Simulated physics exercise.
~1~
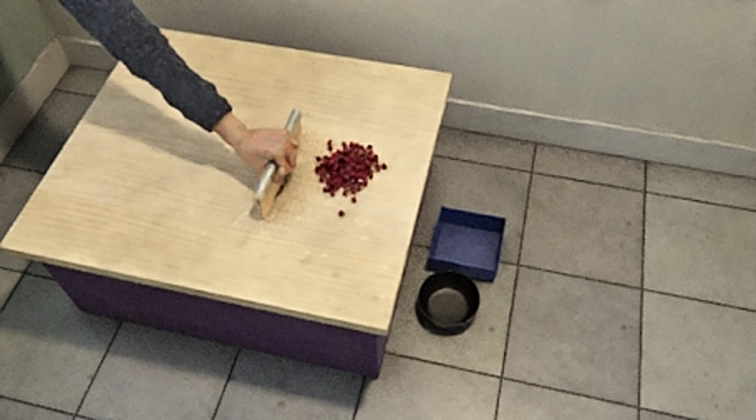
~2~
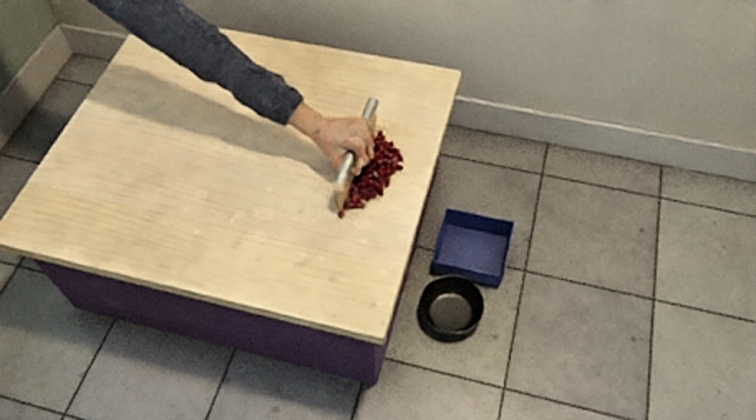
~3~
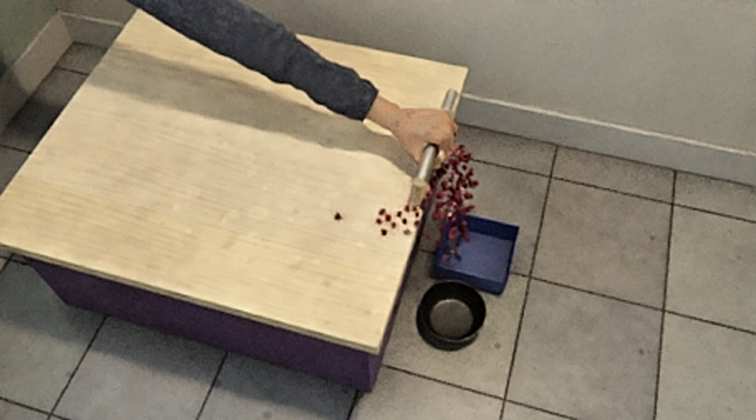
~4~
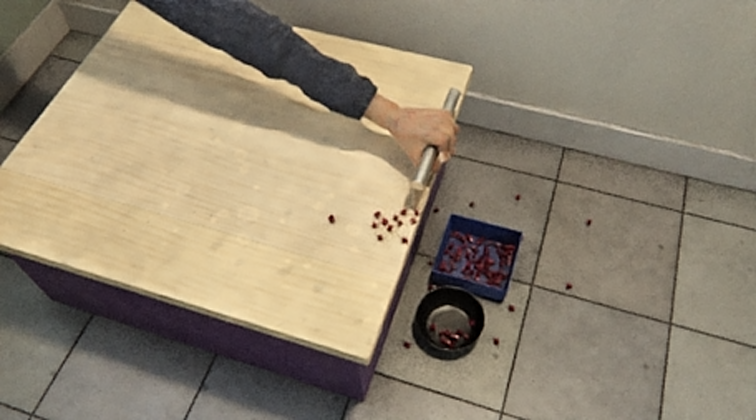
A hand scrapes red cubes rightward off a table, most landing in a blue tin.
